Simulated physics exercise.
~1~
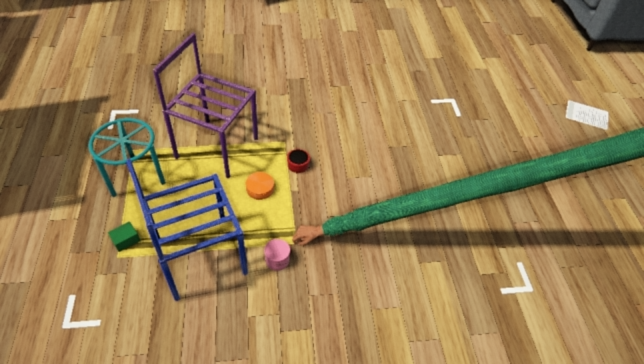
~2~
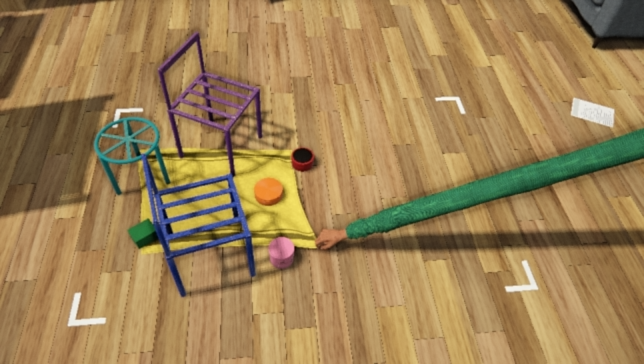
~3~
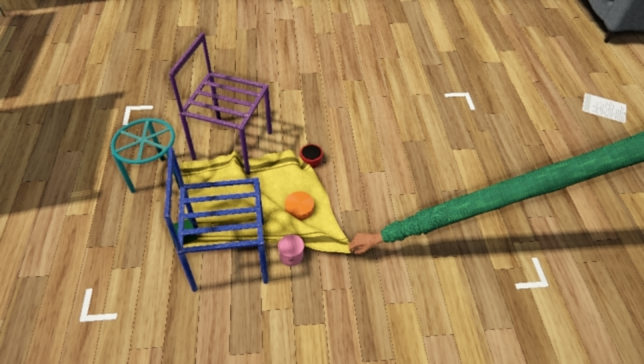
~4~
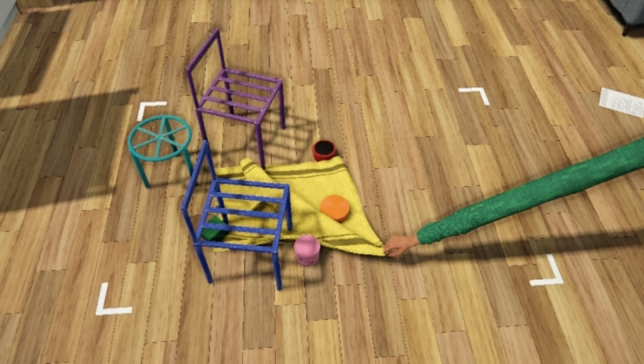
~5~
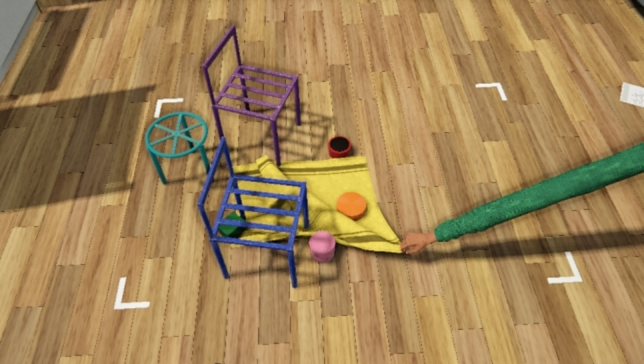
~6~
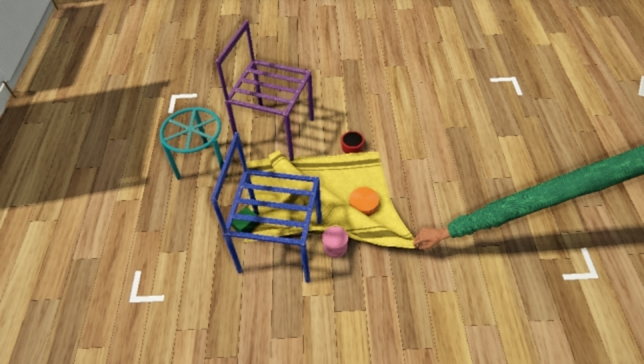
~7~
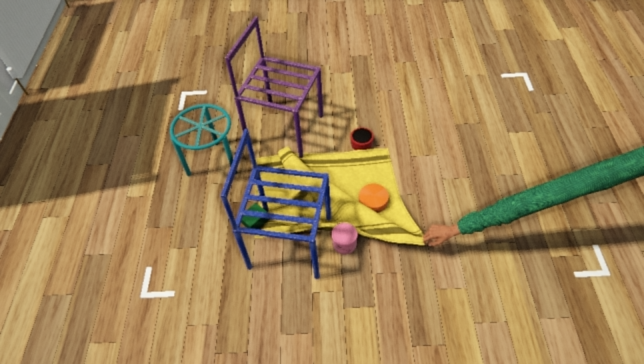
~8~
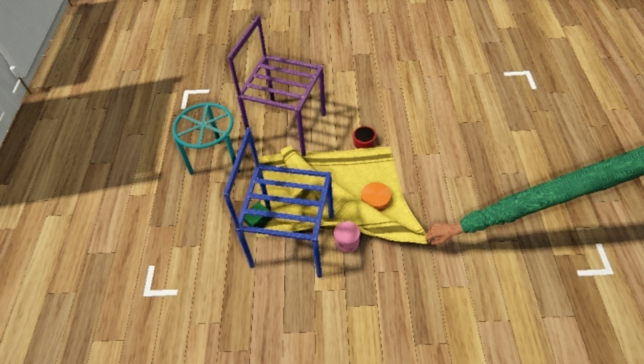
On a living-room floor, a hand at the end of a long green sleeve pulls a yellow play mat right, carrying along an orange tub, green crate and blue chair, then stops, leaving the mat rumpled, the crate beneath the chair, and the red pot by its edge.
